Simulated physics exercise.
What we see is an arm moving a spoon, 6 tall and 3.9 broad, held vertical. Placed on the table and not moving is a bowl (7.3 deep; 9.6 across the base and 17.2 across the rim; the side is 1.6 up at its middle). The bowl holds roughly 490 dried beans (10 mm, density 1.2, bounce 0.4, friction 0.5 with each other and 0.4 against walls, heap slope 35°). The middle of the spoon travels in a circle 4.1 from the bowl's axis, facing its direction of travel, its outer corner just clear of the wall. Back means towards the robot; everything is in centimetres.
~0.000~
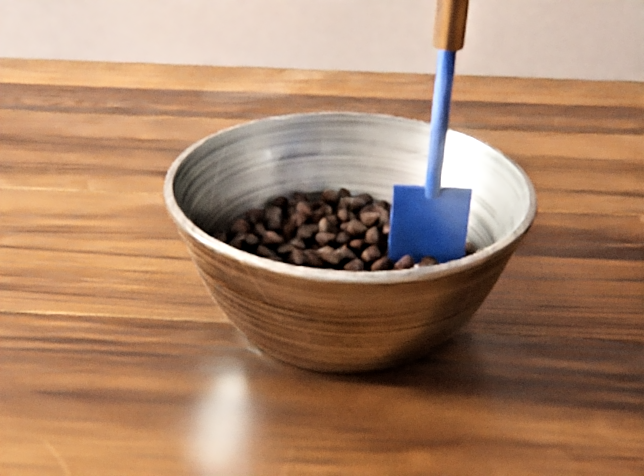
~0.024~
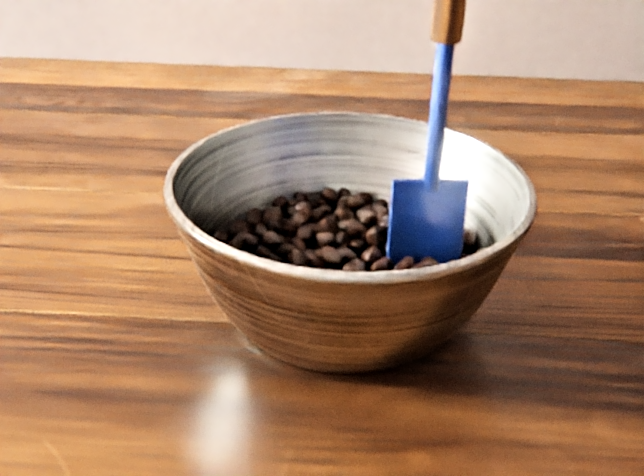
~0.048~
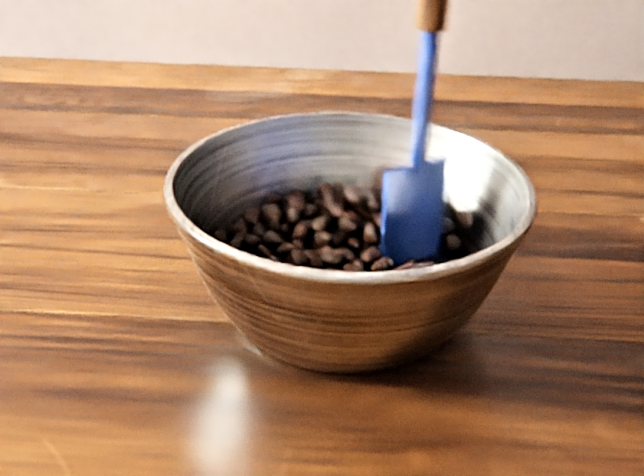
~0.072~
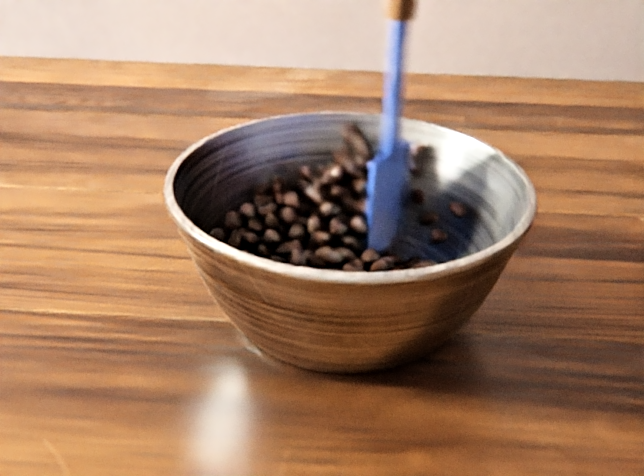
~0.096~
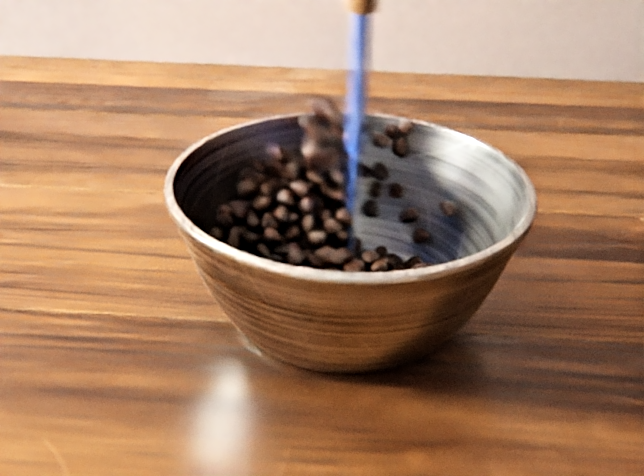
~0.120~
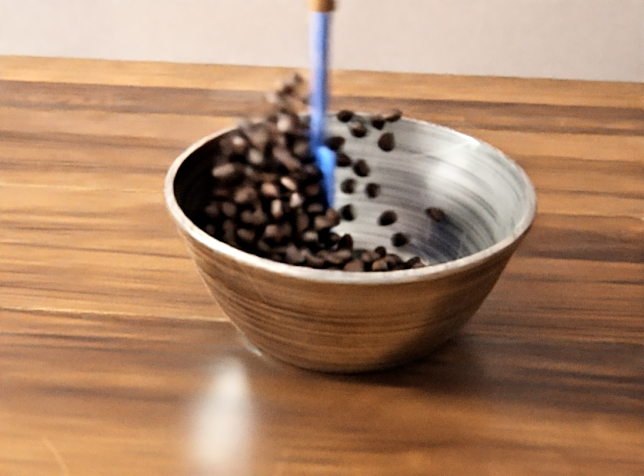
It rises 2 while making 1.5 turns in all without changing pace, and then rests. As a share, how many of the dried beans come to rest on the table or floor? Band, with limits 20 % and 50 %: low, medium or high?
Medium.
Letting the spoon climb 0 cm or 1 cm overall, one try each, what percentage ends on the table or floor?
That gives about 40 per cent and 30 per cent, in order.
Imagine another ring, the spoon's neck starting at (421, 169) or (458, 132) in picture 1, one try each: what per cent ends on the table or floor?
Around 15 per cent on the first try, around 15 per cent on the second.
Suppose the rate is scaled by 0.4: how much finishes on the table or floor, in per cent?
Some 0 per cent.
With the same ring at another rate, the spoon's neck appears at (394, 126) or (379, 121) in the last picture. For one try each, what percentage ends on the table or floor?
About 5 and 15 per cent.
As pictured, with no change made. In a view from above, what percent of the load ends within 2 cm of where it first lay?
Around 5 per cent.
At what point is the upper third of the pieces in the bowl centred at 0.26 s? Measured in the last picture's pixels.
Look near (388, 254) for its middle.
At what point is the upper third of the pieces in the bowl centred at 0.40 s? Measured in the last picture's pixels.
About (370, 185).
After 0.26 s, 276° round, highest piece 12 above the table; 415 in the bowl, 78 in flight or on the tool.
After 0.40 s, 77° round, highest piece 9 above the table; 351 in the bowl, 81 on the table or floor, 61 in flight or on the tool.
After 0.67 s, 180° round, highest piece 5 above the table; 345 in the bowl, 148 on the table or floor.
After 1.37 s, 180° round, highest piece 5 above the table; 345 in the bowl, 148 on the table or floor.
At rest, 345 in the bowl, 148 on the table or floor. That is 30 % on the table or floor.
